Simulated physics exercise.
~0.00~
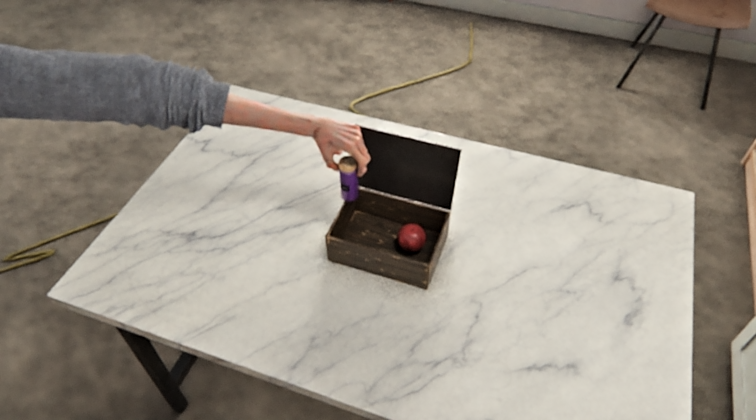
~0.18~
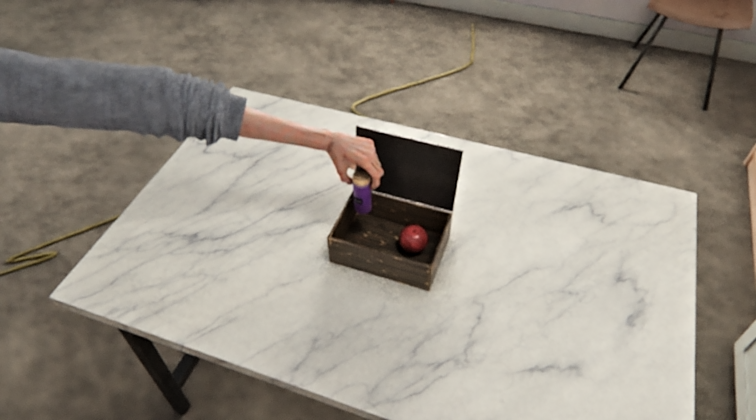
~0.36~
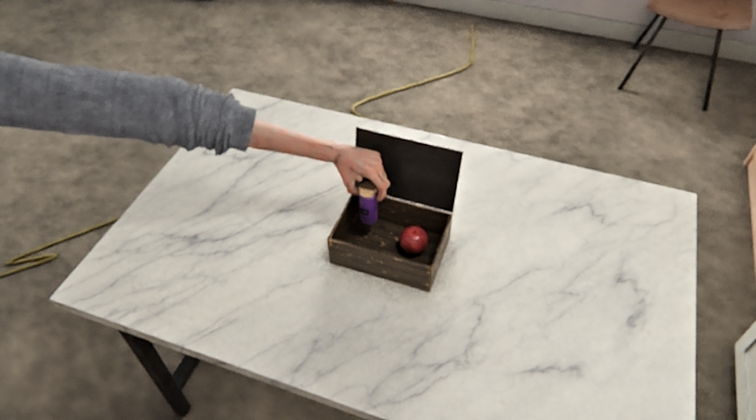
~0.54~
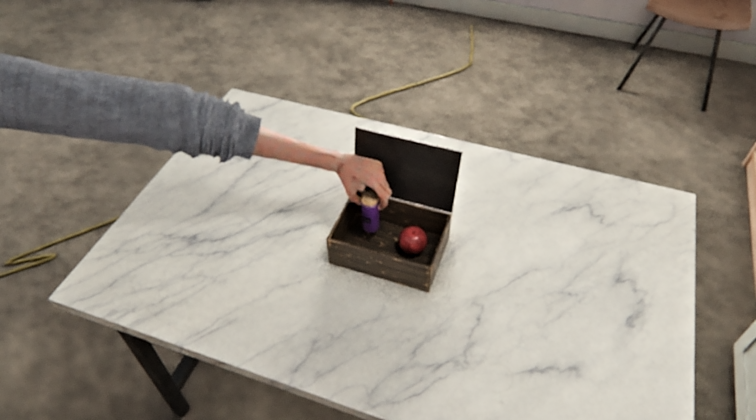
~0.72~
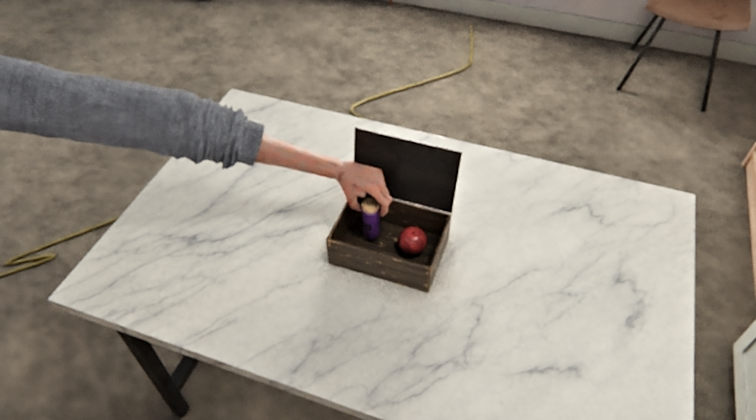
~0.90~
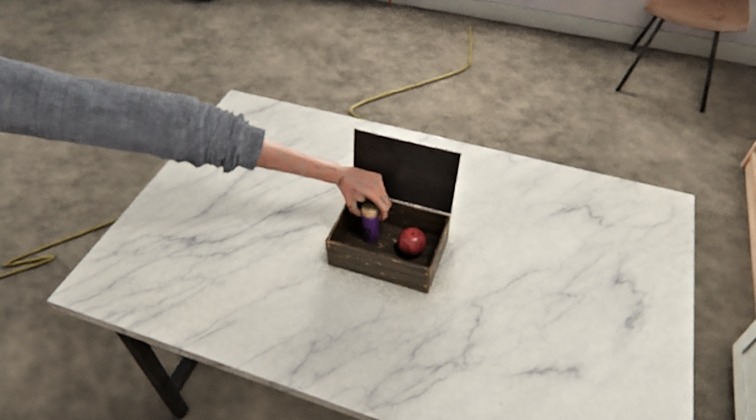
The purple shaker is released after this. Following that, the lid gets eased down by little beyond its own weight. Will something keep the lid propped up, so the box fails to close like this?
Yes, it stays propped open.
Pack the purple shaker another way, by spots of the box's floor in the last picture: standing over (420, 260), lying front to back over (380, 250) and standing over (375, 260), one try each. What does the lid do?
So, one: It remains raised; two: It drops fully; three: It remains raised.
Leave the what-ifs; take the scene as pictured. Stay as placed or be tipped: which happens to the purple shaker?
Result: It remains as it was set.
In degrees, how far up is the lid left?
Roughly 30°.
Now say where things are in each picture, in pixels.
Coming down; purple shaker (349, 179); red apple (412, 238), in the first picture.
Coming down; purple shaker (362, 192); red apple (414, 239), in the second picture.
Coming down; purple shaker (369, 203); red apple (414, 240), in the third picture.
Coming down; purple shaker (370, 211); red apple (413, 240), in the fourth picture.
Coming down; purple shaker (371, 218); red apple (413, 241), in the fifth picture.
Put in, still held; purple shaker (371, 223); red apple (412, 242), in the sixth picture.
After 2.20 s, lid 78° above the rim.
After 2.60 s, lid 51° above the rim.
At rest (3.2 s), lid 31° above the rim; both in place. Seen from the same camera at the end, purple shaker near (371, 223).
